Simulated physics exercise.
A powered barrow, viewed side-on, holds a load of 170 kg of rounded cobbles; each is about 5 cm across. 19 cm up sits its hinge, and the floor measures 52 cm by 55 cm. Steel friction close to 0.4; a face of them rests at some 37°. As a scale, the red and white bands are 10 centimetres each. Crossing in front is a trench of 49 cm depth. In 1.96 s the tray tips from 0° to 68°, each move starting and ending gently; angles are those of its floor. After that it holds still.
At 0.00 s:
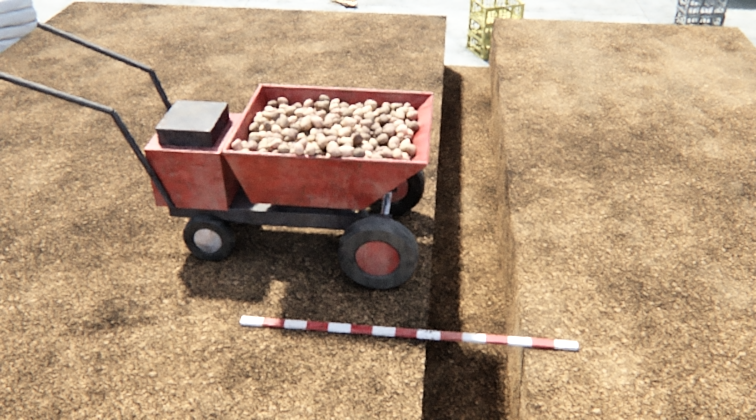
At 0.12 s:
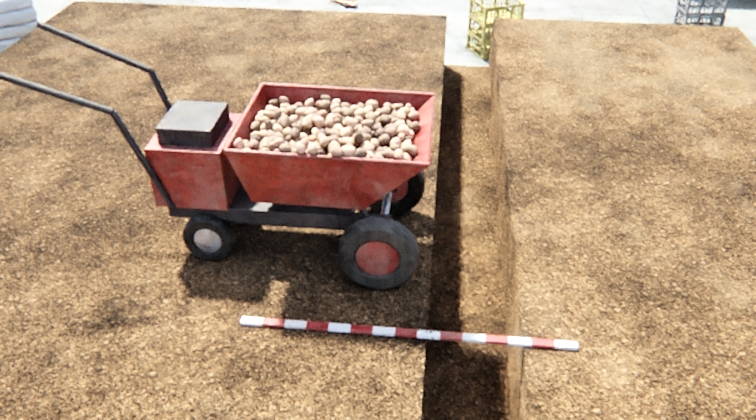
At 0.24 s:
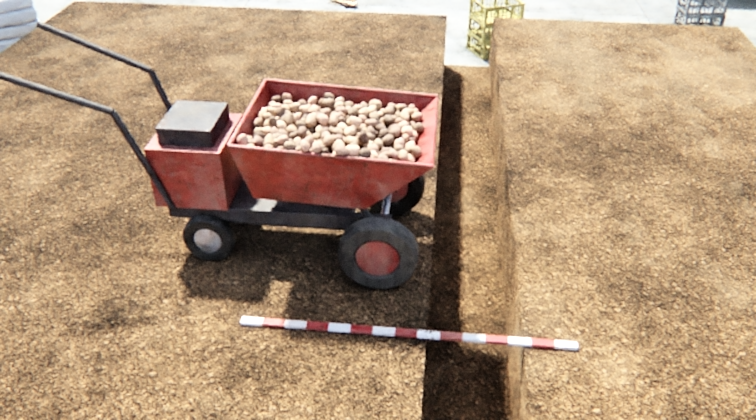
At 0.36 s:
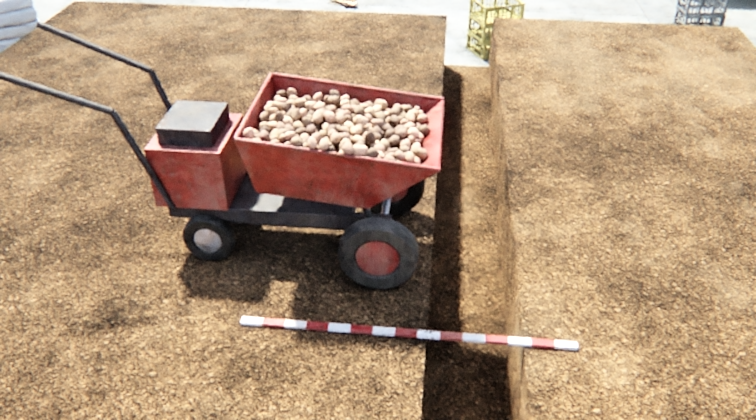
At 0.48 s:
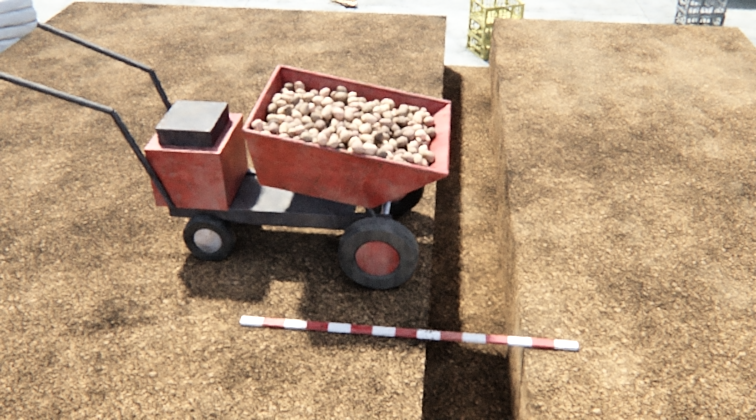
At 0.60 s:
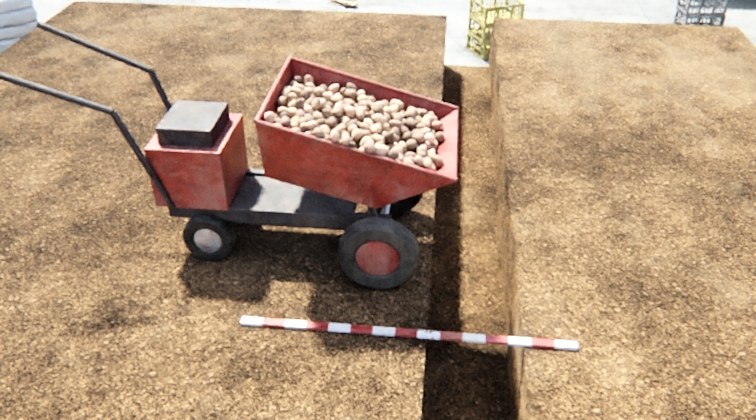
Red tray of a powered barrow loaded with rounded cobbles tilting gradually toward the right beside a narrow trench in brown ground.
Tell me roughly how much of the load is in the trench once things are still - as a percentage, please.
I would put it at 43 %.
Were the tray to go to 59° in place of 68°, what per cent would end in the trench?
Near 50 per cent then.
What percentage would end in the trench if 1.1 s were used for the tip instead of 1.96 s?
It would come to roughly 35 per cent.
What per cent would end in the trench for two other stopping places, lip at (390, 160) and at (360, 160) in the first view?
That gives roughly 80 per cent and roughly 100 per cent.
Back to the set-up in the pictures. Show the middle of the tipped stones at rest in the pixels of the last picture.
Around (533, 253).
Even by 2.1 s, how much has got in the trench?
By that point it's something like 15 in a hundred.
After 1.5 s the floor is at 57°; 98 % in the tray, 2 % in the trench; the foremost stones are at (514, 237).
After 2.1 s the floor is at 68°; 40 % in the tray, 14 % in the trench, 46 % past the trench; the foremost stones are at (636, 256).
After 2.4 s the floor is at 68°; 15 % in the tray, 26 % in the trench, 59 % past the trench; the foremost stones are at (694, 259).
After 4.4 s the floor is at 68°; 0 % in the tray, 43 % in the trench, 57 % past the trench; the foremost stones are at (711, 250).
